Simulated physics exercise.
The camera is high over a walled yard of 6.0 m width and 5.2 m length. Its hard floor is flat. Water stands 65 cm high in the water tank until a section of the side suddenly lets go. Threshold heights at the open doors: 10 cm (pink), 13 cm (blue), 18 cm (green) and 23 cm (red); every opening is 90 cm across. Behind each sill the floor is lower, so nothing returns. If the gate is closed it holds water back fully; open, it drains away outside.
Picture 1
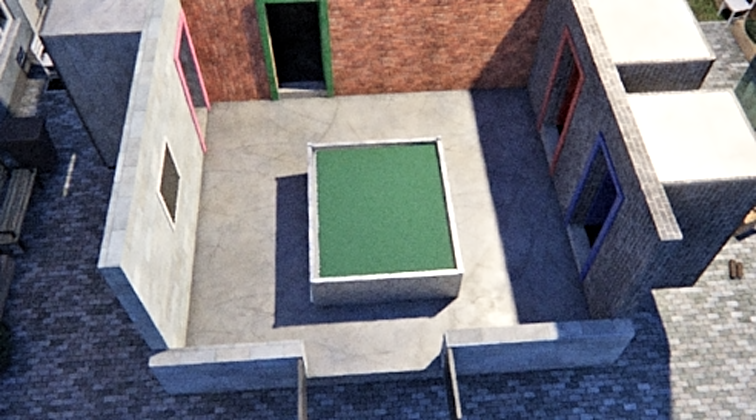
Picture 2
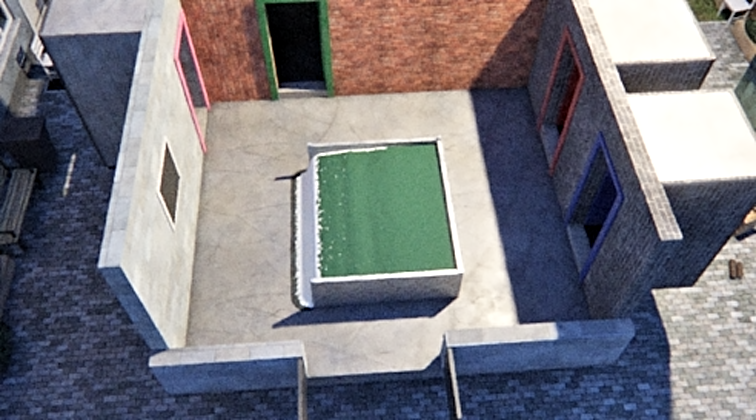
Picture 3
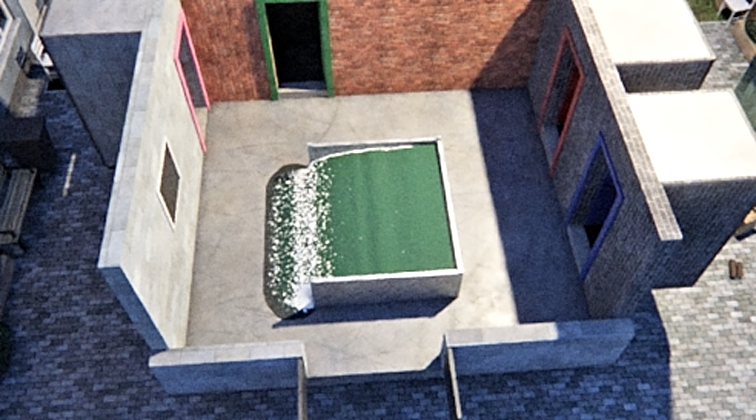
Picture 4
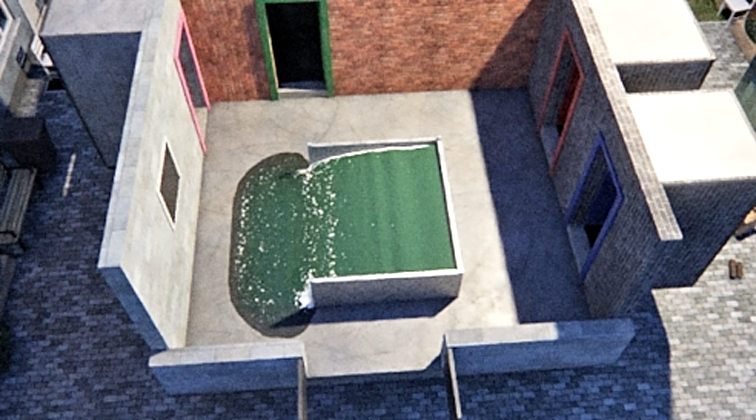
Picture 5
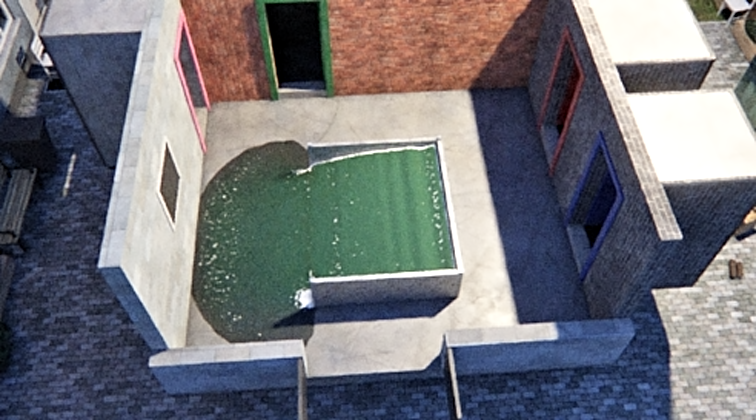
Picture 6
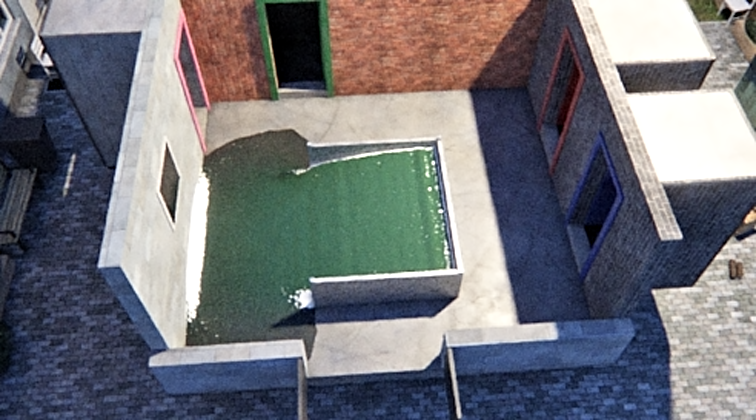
In a walled yard, green water pours from a tank's left side and spreads to the left wall.
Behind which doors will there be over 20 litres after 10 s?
The water let in: At the pink door it goes over the limit; at the blue door it keeps below the limit; at the green door it keeps below the limit; at the red door it does not reach the limit.
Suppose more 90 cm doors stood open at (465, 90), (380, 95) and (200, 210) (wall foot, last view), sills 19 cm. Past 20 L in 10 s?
In that order: Below, below, past it.
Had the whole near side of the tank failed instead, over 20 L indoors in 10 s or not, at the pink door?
Against that limit: Pink below.
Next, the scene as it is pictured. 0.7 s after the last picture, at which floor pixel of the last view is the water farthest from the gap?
At about (209, 109).
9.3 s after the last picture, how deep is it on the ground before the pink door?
About 8.0 cm.
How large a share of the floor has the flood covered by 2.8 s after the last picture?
Near 70 per cent is wet.
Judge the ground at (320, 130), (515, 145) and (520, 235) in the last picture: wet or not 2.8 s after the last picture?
In turn: Under water, not reached, still dry.
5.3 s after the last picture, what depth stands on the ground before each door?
Depths in cm: Pink 15, blue 8, green 13, red 14.
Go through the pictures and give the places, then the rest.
In the first frame, still water, 65 cm deep, in the water tank at (380, 207).
In the second frame, water pours out at (315, 226) and has run 1.3 m, to (311, 308); typically 9 cm deep outside, 65 cm at the water tank's back.
In the third frame, the front is at (283, 313), 1.5 m from the gap at (315, 228); 1.7 m2 of floor is under water; 65 cm left at the back of the water tank.
In the fourth frame, the front is at (266, 329), 1.8 m from the gap at (315, 229); 3.5 m2 of floor is under water; 65 cm left at the back of the water tank.
In the fifth frame, water pours out at (316, 229) and has run 2.1 m, to (225, 332); typically 8 cm deep outside, 60 cm at the water tank's back.
In the sixth frame, water pours out at (316, 229) and has run 2.5 m, to (187, 338); typically 9 cm deep outside, 54 cm at the water tank's back.
Then, 0.7 s after the last picture water covers 30 % of the floor and is deepest (47 cm) near (207, 249); pink door 13 cm at the sill, 0 L in, blue door not reached, green door not reached, red door not reached.
Then, 1.5 s after the last picture water covers 35 % of the floor and is deepest (50 cm) near (185, 357); pink door 21 cm at the sill, 12 L in, blue door not reached, green door 7 cm at the sill, 0 L in, red door not reached.
Then, 2.8 s after the last picture water covers 70 % of the floor and is deepest (29 cm) near (208, 116); pink door 23 cm at the sill, 85 L in, blue door not reached, green door 19 cm at the sill, 1 L in, red door not reached.
Then, 5.3 s after the last picture water covers 95 % of the floor and is deepest (18 cm) near (553, 219); pink door 15 cm at the sill, 170 L in, blue door 8 cm at the sill, 0 L in, green door 13 cm at the sill, 2 L in, red door 14 cm at the sill, 0 L in.
Then, 9.3 s after the last picture water covers 95 % of the floor and is deepest (16 cm) near (586, 342); pink door 8 cm at the sill, 183 L in, blue door 12 cm at the sill, 0 L in, green door 8 cm at the sill, 3 L in, red door 12 cm at the sill, 0 L in.
